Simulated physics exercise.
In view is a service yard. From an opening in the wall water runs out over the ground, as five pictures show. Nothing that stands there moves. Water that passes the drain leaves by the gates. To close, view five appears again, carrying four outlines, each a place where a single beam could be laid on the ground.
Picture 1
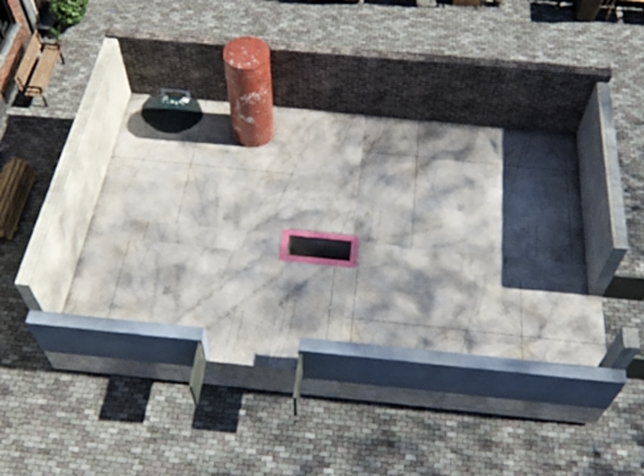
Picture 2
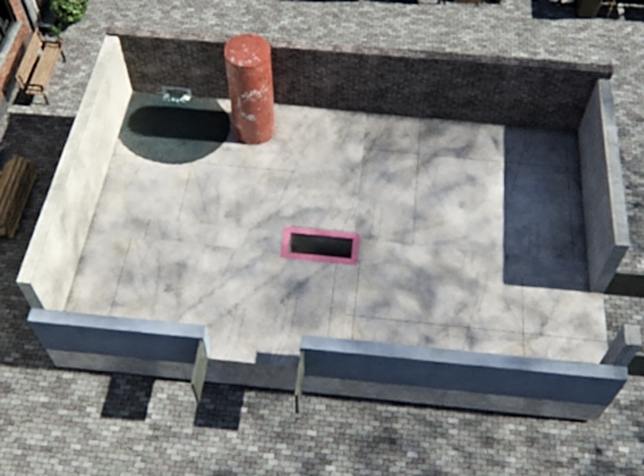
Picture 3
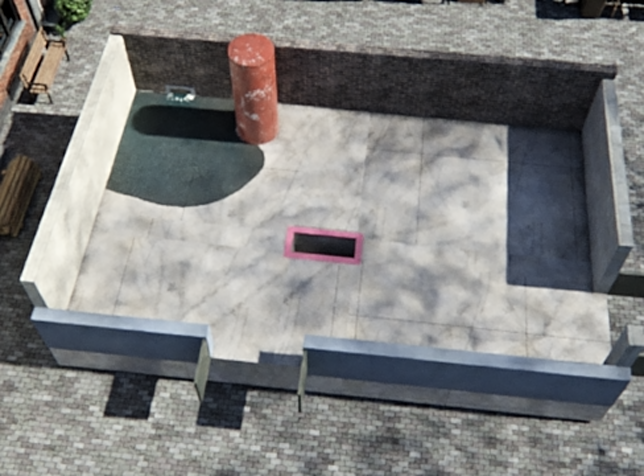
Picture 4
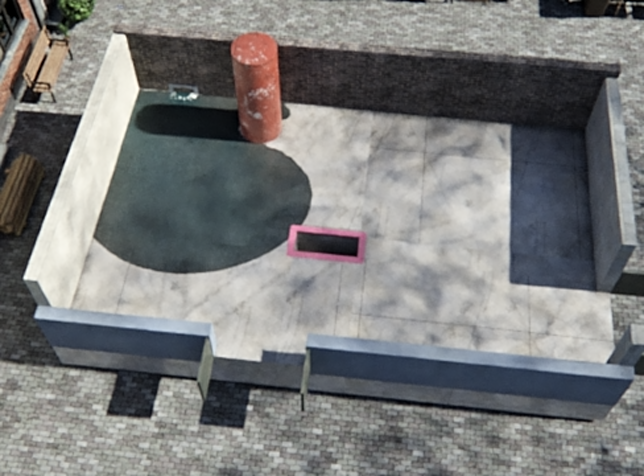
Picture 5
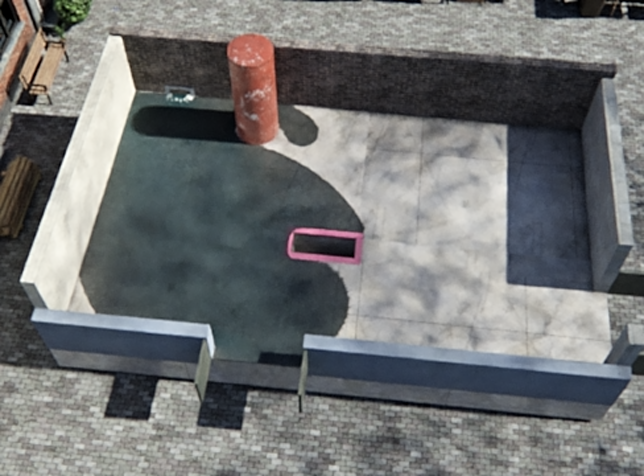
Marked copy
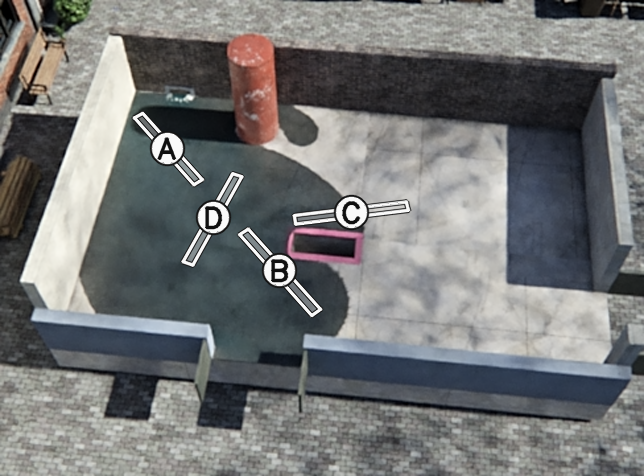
In this clip, dark water spreads from the back left corner of a walled service yard, passing around a red cylinder and widening across the pale ground until it surrounds part of a pink-edged drain pit and enters it.
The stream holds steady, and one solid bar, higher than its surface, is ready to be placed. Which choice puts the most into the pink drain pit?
Choose A.
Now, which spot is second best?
B.
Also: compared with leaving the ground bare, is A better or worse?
It is better.
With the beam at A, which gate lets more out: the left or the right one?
More leaves on the right.
On the marked copy, A from (138, 115) to (198, 182); B from (244, 231) to (316, 312); C from (294, 219) to (407, 206); D from (187, 263) to (237, 175).
With A, about 41 % of the stream runs into the pink drain pit, about 58 % out by the gates.
With B, about 24 % of the stream runs into the pink drain pit, about 74 % out by the gates.
With C, about 12 % of the stream runs into the pink drain pit, about 86 % out by the gates.
With D, about 14 % of the stream runs into the pink drain pit, about 85 % out by the gates.
